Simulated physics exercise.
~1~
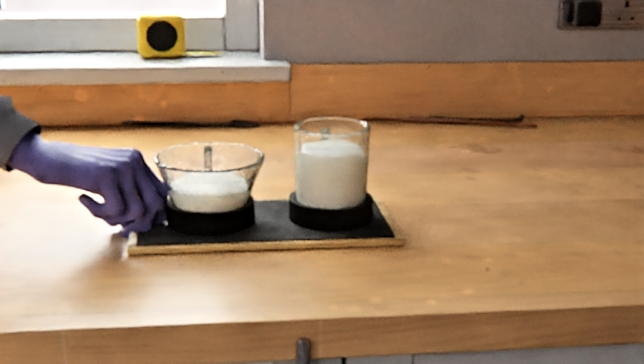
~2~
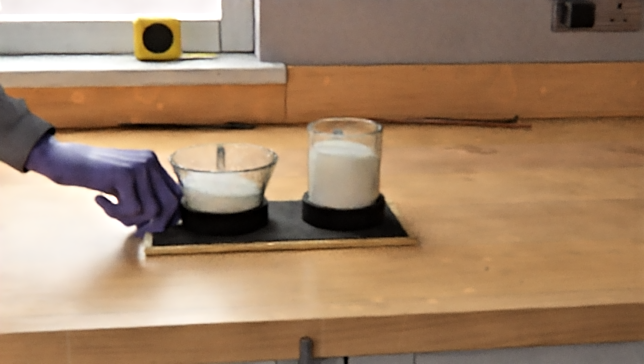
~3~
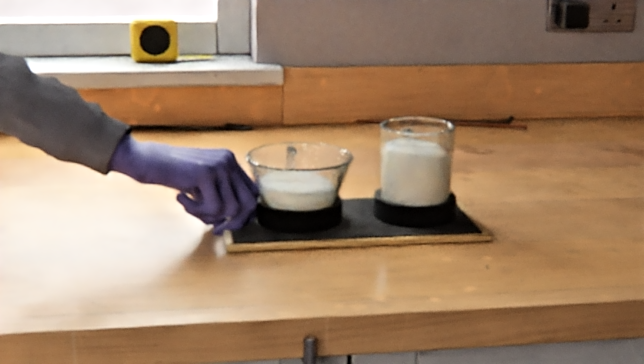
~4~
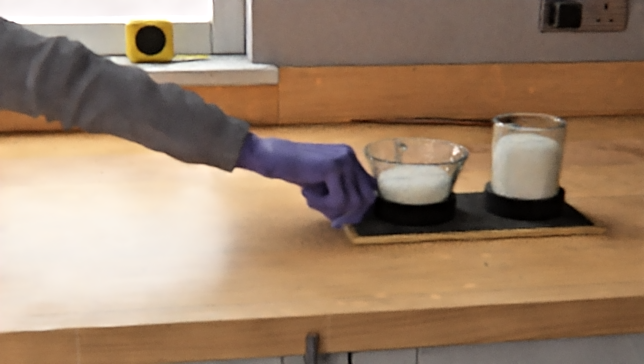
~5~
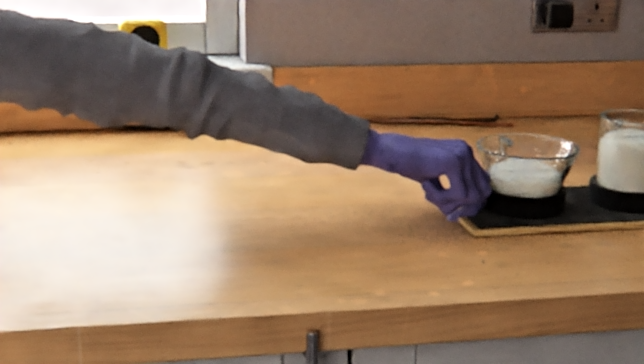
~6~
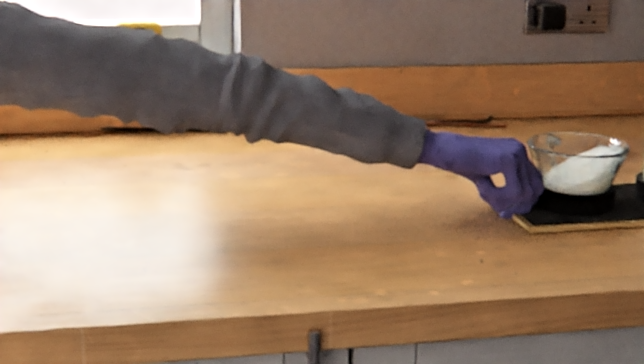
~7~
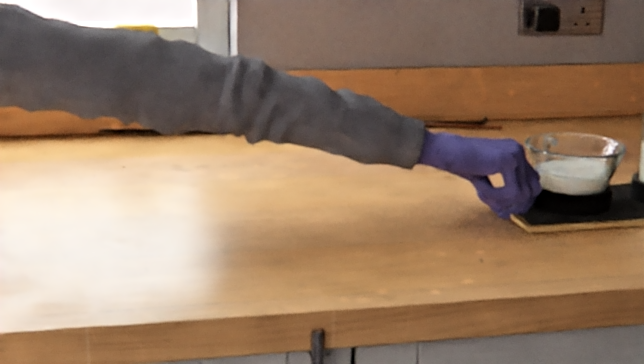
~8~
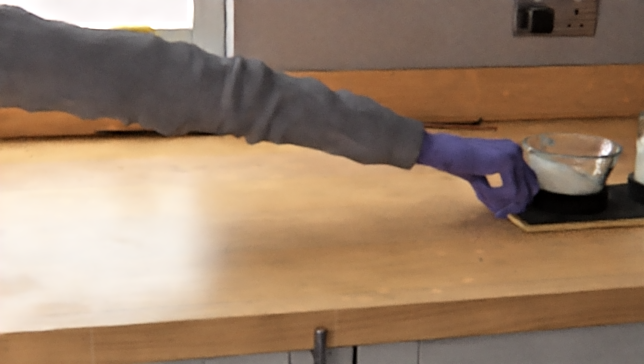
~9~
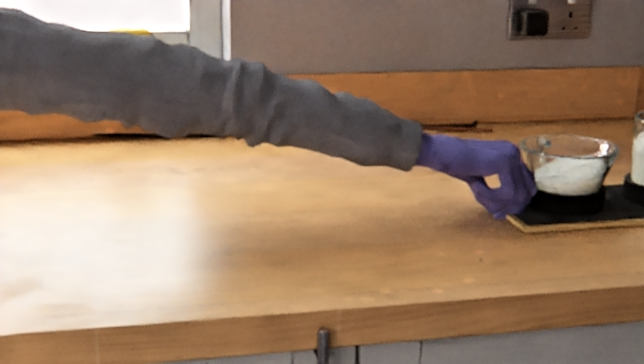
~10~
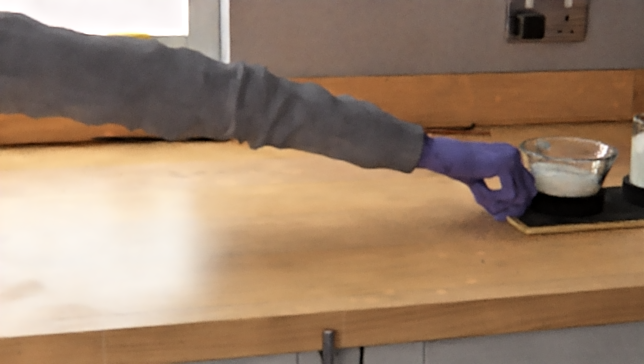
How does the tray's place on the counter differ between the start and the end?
At the start the tray sits left of the middle of the view, below the window end of the counter. By the end it rests at the far right, partly cut off by the edge of the view.
